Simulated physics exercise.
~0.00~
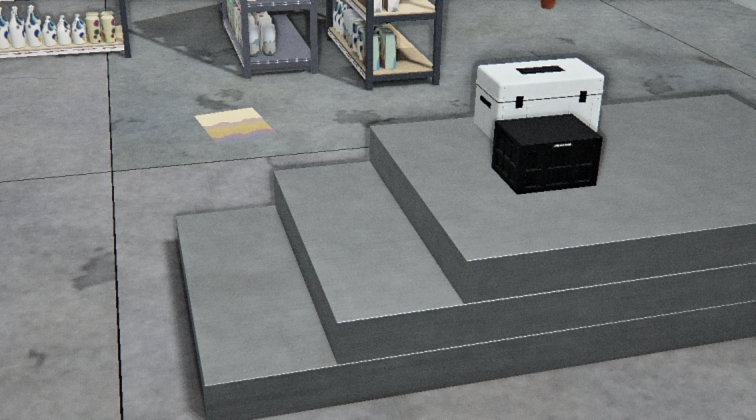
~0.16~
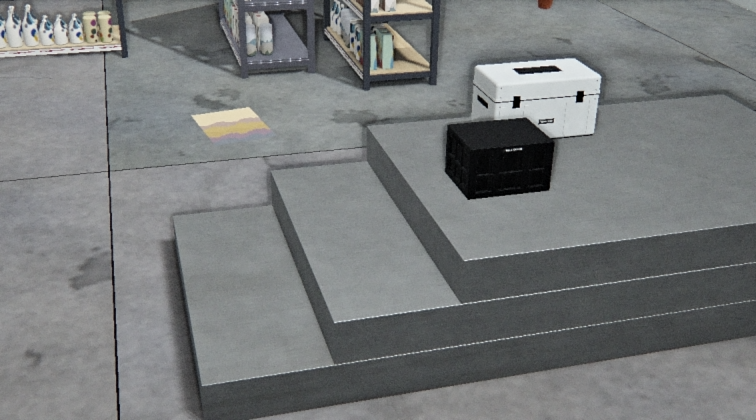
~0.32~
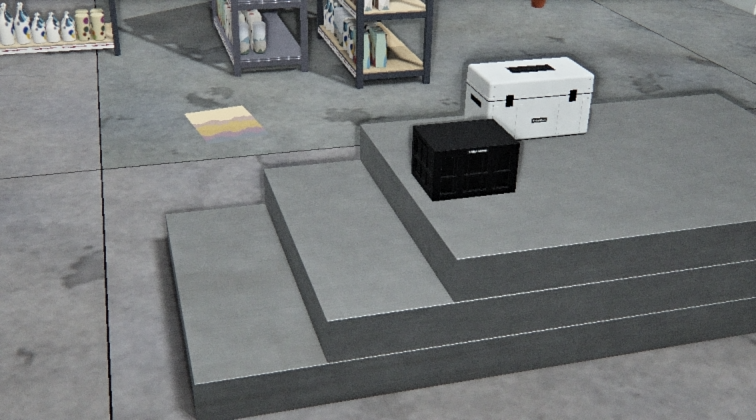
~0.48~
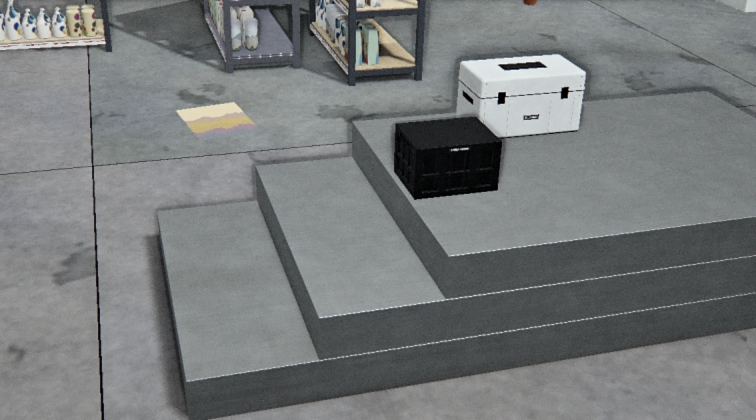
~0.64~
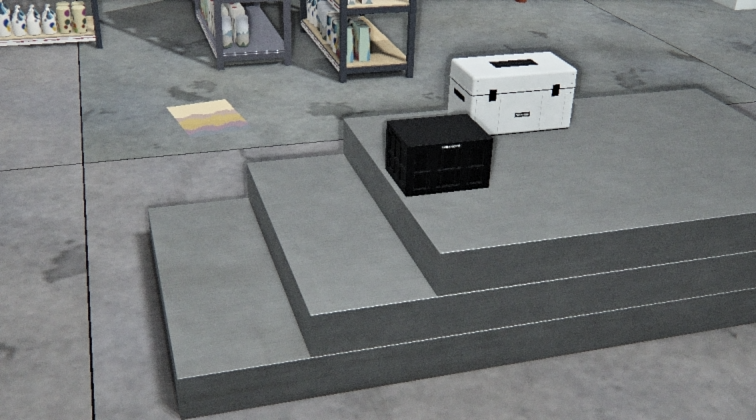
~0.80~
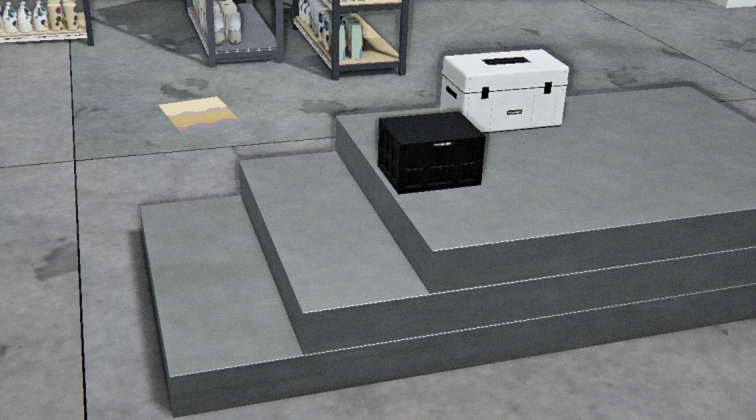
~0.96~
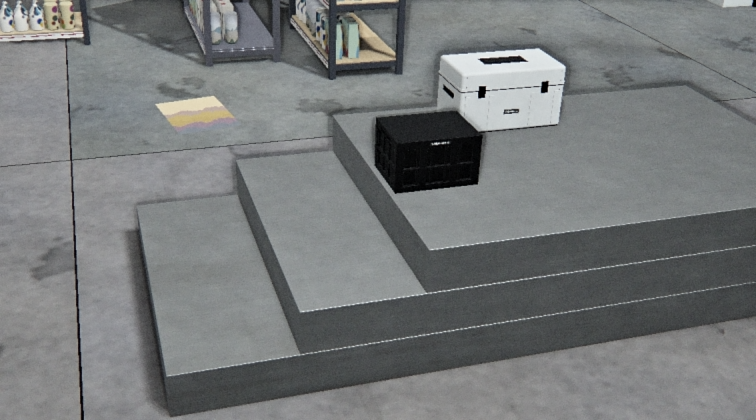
A grey landing with three broad steps down its left side stands on a concrete floor, seen from above at an angle, with shelves of bottles and a tan patterned mat beyond. A white toolbox sits on the top level, with a black crate close in front of it. The crate slides left across the landing towards the steps while the toolbox stays put. It slows as the view drifts slightly right. The crate comes to rest near the edge, still upright on the top level, without going down any step.
